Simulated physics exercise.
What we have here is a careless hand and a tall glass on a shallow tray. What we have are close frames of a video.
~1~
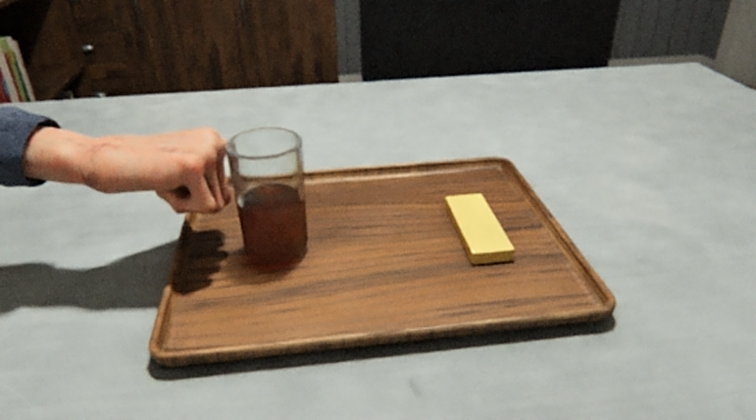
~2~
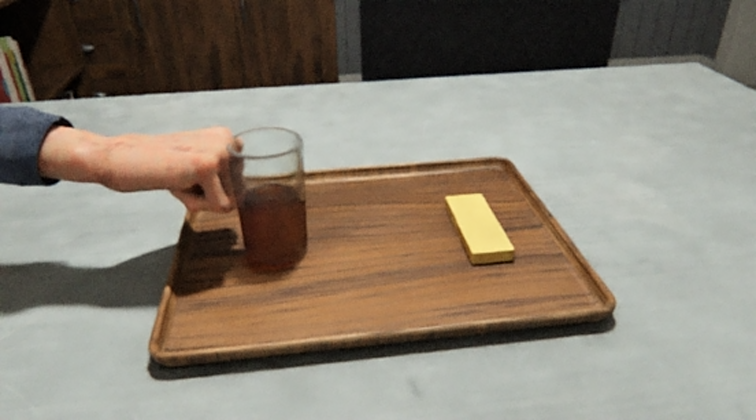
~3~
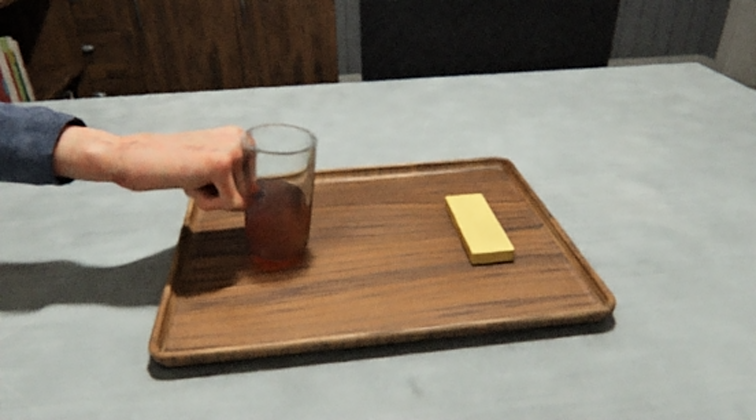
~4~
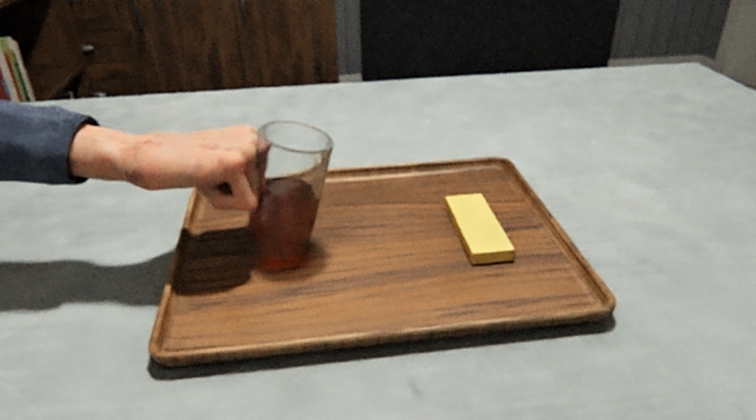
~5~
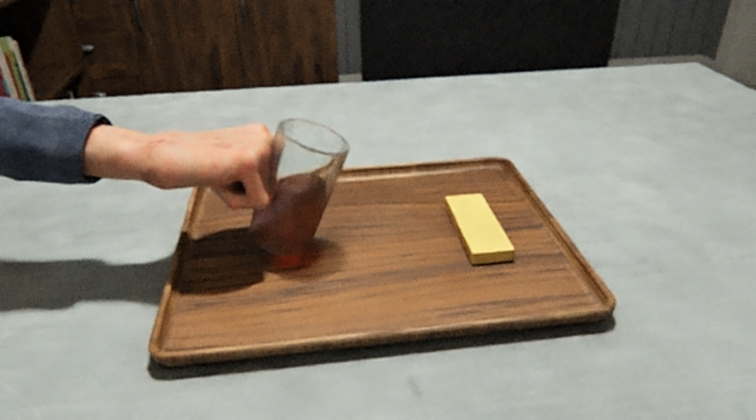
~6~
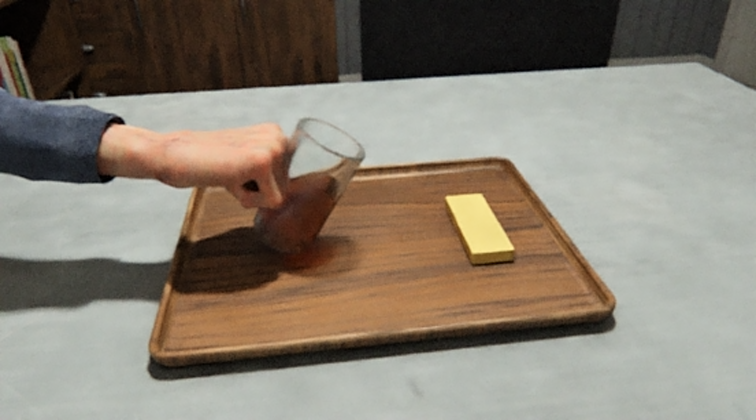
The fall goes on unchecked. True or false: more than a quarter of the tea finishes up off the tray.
False.
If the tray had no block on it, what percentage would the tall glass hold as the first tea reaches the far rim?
60 percent or so.
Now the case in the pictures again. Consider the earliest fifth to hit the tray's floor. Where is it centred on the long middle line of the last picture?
Roughly (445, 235).
A moment on, the tall glass lies on its side and 100 per cent is in the glass, 0 on the tray and 0 above or beyond its rim.
Next, the tall glass lies on its side and 72 per cent is in the glass, 17 on the tray and 11 above or beyond its rim.
Then the tall glass lies on its side and 38 per cent is in the glass, 46 on the tray and 15 above or beyond its rim.
Later the tall glass lies on its side and 21 per cent is in the glass, 64 on the tray and 15 above or beyond its rim.
Finally, 86 per cent is held by tray and glass, 14 is off the tray.
